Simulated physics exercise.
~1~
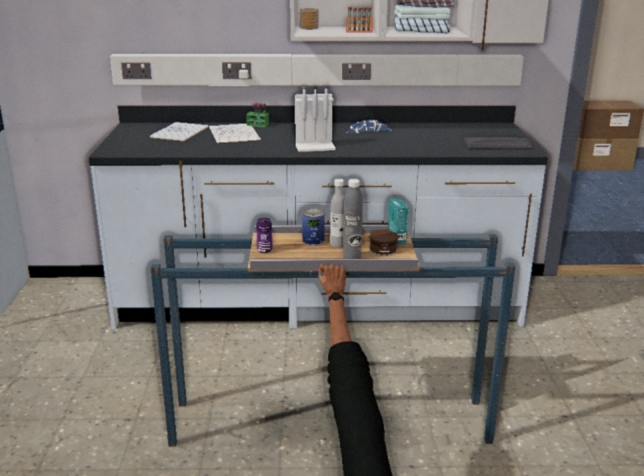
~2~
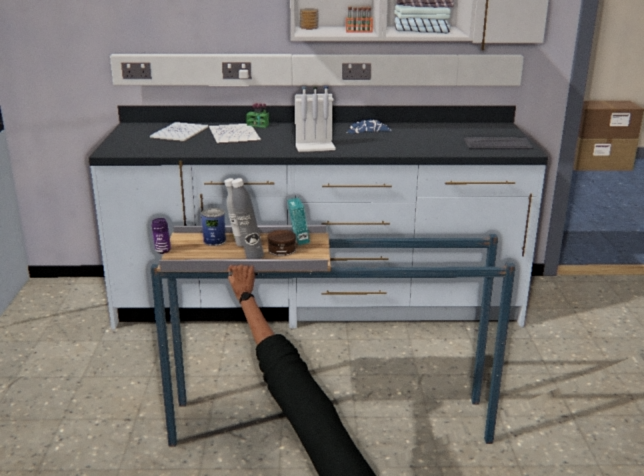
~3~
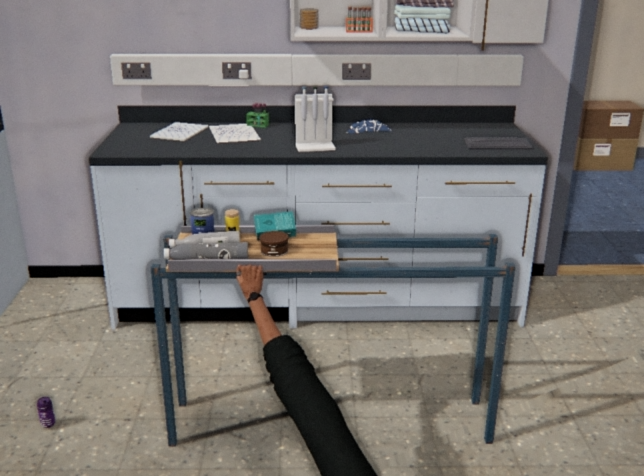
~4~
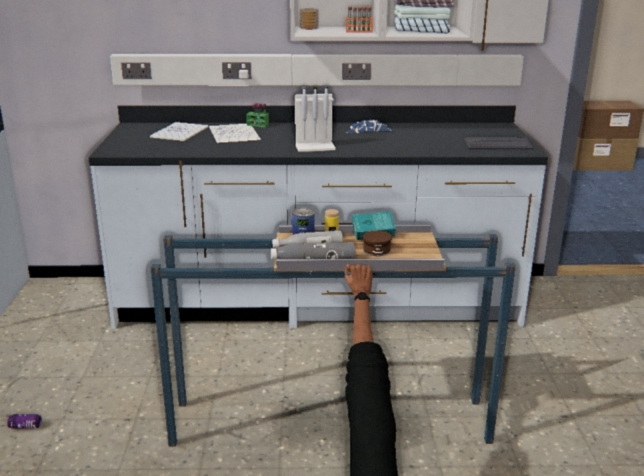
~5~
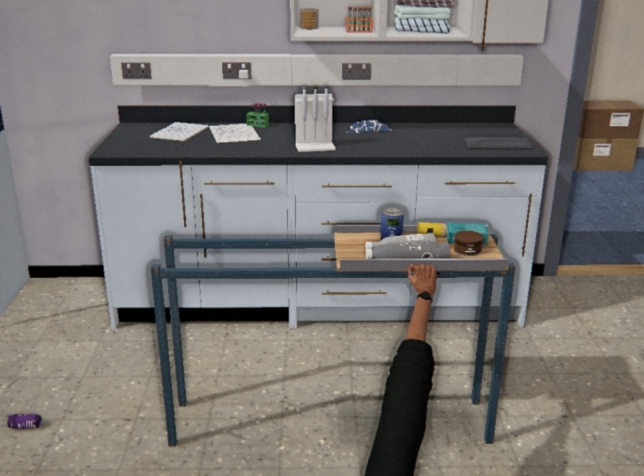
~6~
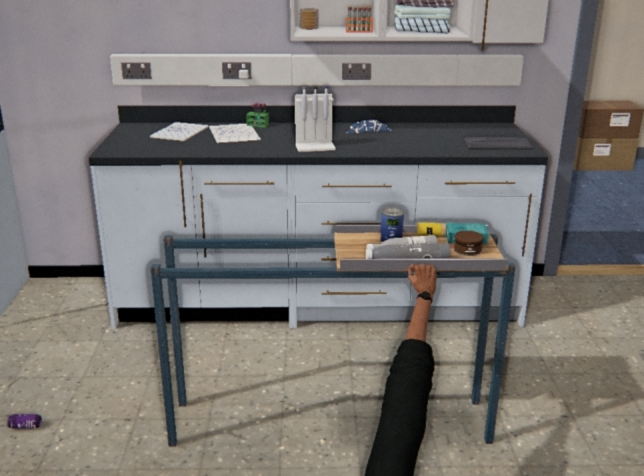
The clip opens with a hand holding a wooden tray of bottles and containers midway along a blue metal frame, in front of a row of cabinets. The hand slides the tray left to the end of the frame, and the tall bottles begin to lean. The purple can goes off the left side to the floor, while the grey bottle, white bottle and turquoise packet topple on the tray. The hand then pushes the tray across to the right end, and the yellow shaker tips over too. The tray rests there, the blue tin and brown tub still upright, the purple can lying on the floor.
